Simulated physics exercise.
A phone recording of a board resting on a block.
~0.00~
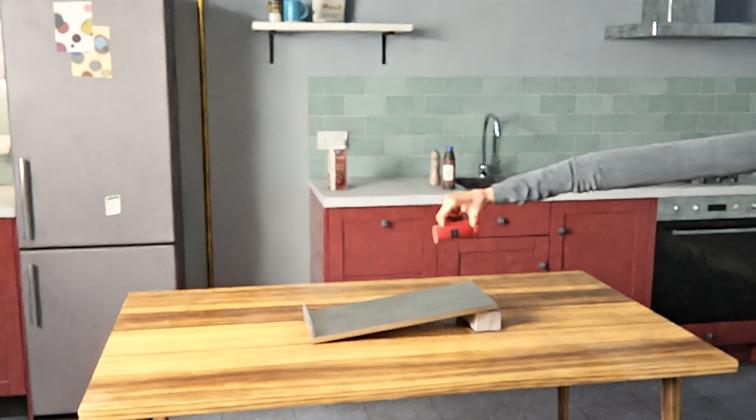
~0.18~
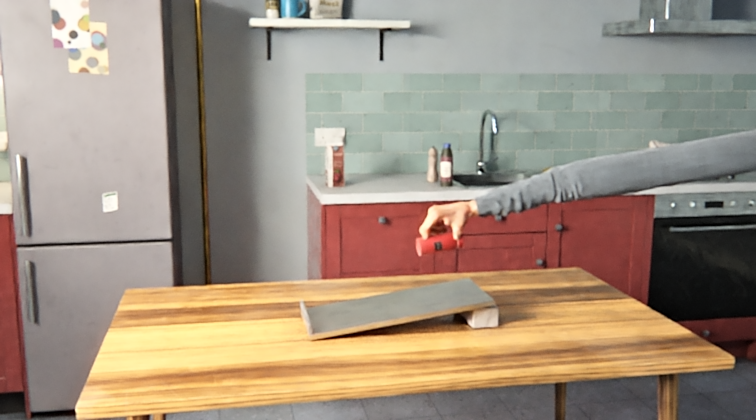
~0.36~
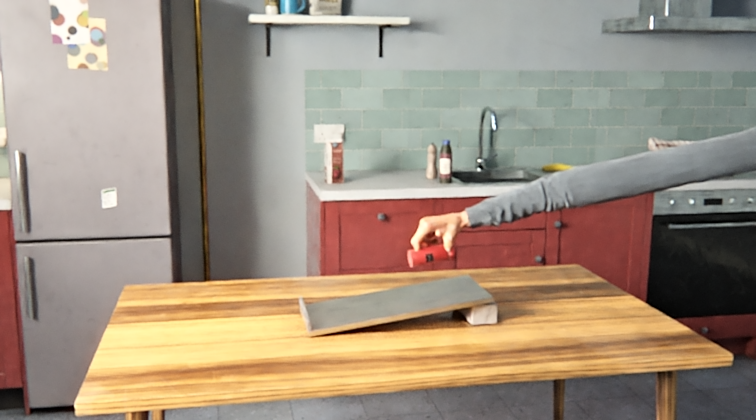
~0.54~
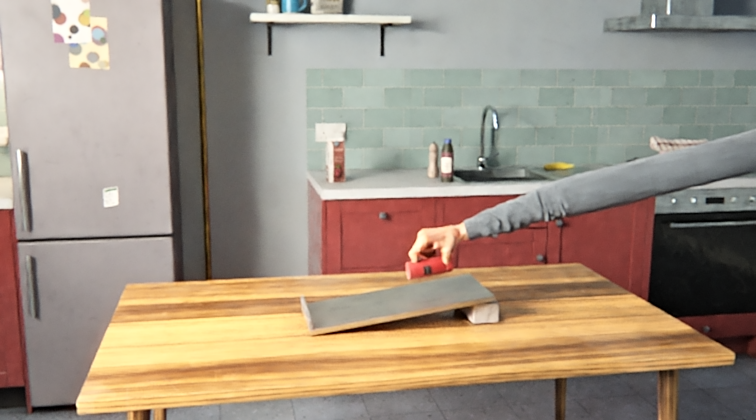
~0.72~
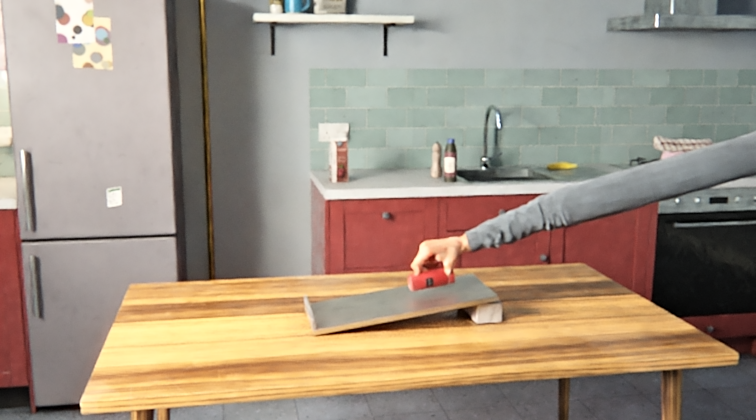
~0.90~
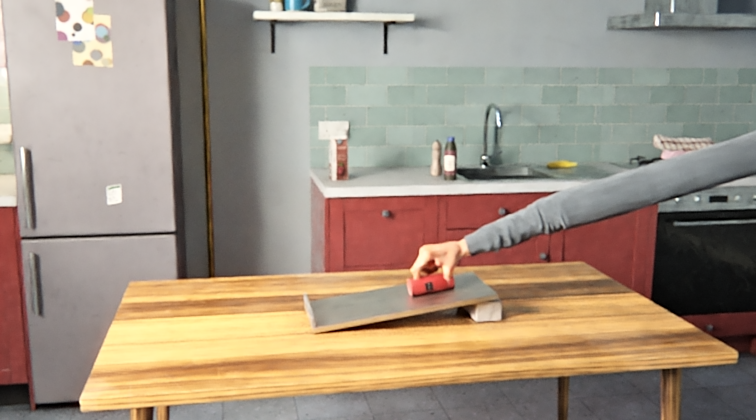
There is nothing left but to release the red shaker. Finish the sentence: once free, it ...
Once free, it stays in place.
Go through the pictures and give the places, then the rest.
Still above its spot; red shaker (456, 231), in the first picture.
Still above its spot; red shaker (440, 244), in the second picture.
Still above its spot; red shaker (431, 255), in the third picture.
Still above its spot; red shaker (429, 267), in the fourth picture.
Still above its spot; red shaker (431, 279), in the fifth picture.
Set down, still held; red shaker (431, 284), in the sixth picture.
By 1.20 s, all is still.
By 1.60 s, red shaker resting near (431, 284).
When it is over (1.9 s), it is as before. End places, in pixels of the last picture, red shaker near (431, 284). The red shaker stays where it is put.
